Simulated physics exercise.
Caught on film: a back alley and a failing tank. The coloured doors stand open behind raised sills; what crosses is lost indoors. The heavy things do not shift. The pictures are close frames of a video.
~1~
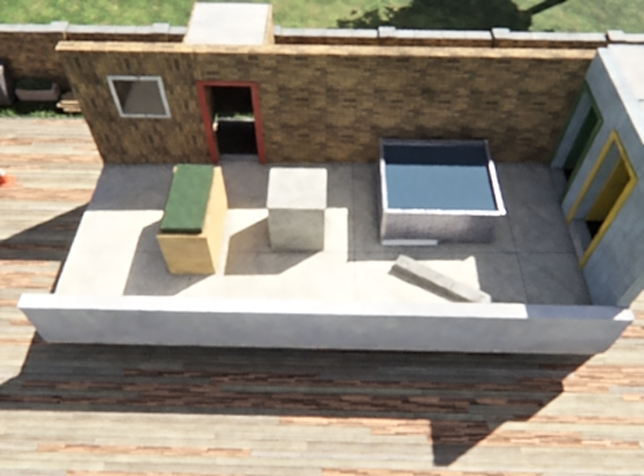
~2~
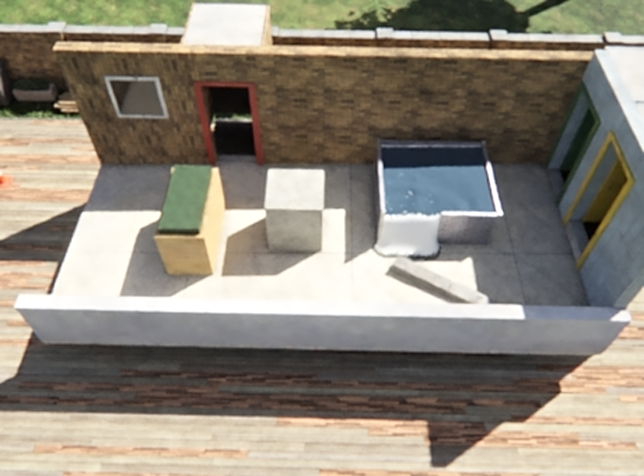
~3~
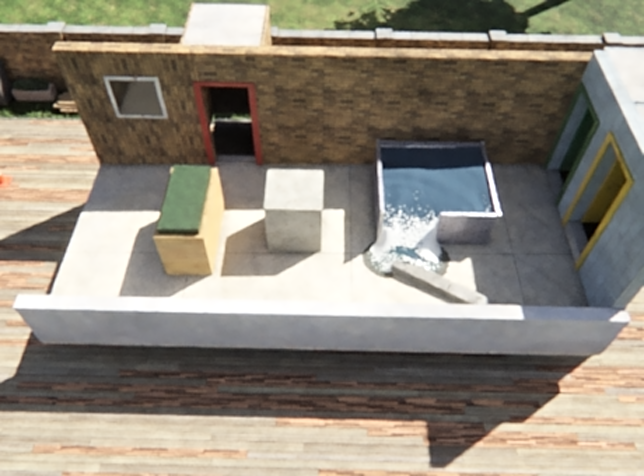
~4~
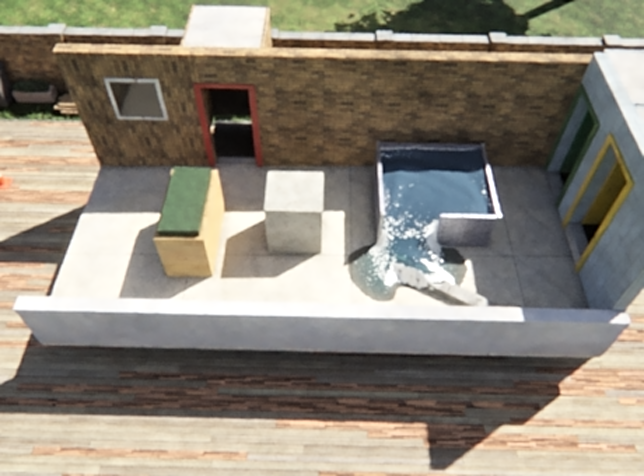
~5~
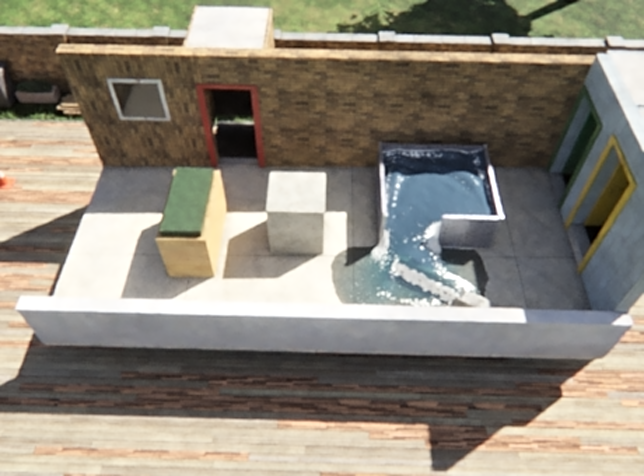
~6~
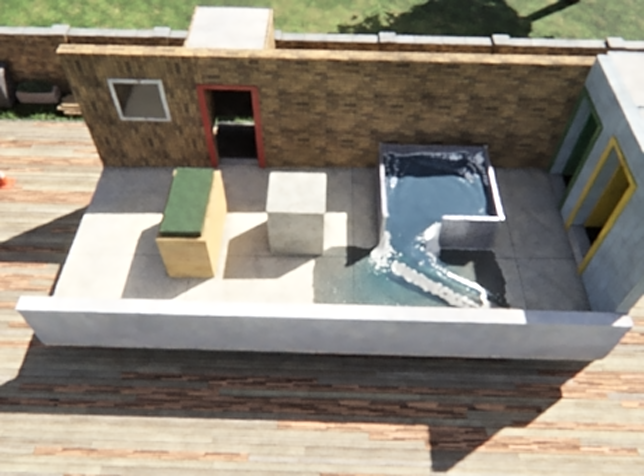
In a walled alley yard, water pours from a tank's open front and spreads across the floor.
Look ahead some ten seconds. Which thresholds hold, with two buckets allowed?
The green door lets in a lot; the red door lets in a lot; the yellow door admits no more than that.
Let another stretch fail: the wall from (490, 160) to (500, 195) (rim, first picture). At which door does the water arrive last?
I say the red-painted one.
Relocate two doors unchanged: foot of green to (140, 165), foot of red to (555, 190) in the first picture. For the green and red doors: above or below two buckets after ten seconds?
One by one: The green one holds; the red one takes more.
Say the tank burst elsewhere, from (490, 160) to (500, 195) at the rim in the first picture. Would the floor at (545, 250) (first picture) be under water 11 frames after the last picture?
At that place: Under water.
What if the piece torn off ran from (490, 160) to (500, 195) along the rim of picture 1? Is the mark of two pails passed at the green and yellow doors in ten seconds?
One by one: The green one is over; the yellow one takes more.
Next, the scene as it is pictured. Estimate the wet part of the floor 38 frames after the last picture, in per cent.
Close to 70 %.
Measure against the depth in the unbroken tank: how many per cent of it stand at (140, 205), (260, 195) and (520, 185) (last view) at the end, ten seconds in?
Roughly 0, 4 and 8 per cent, in turn.
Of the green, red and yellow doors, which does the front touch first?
That is the yellow-painted one.
A moment on, water covers 30 % of the floor; the green door not reached, the red door not reached, the yellow door not reached.
Next, water covers 40 % of the floor; the green door not reached, the red door not reached, the yellow door wet at the sill, nothing in.
Then, water covers 60 % of the floor; the green door wet at the sill, nothing in, the red door not reached, the yellow door wet at the sill, nothing in.
Later, water covers 70 % of the floor; the green door under two buckets in, the red door over two buckets in, the yellow door wet at the sill, nothing in.
In the end, water covers 80 % of the floor; the green door over two buckets in, the red door far over two buckets in, the yellow door wet at the sill, nothing in.
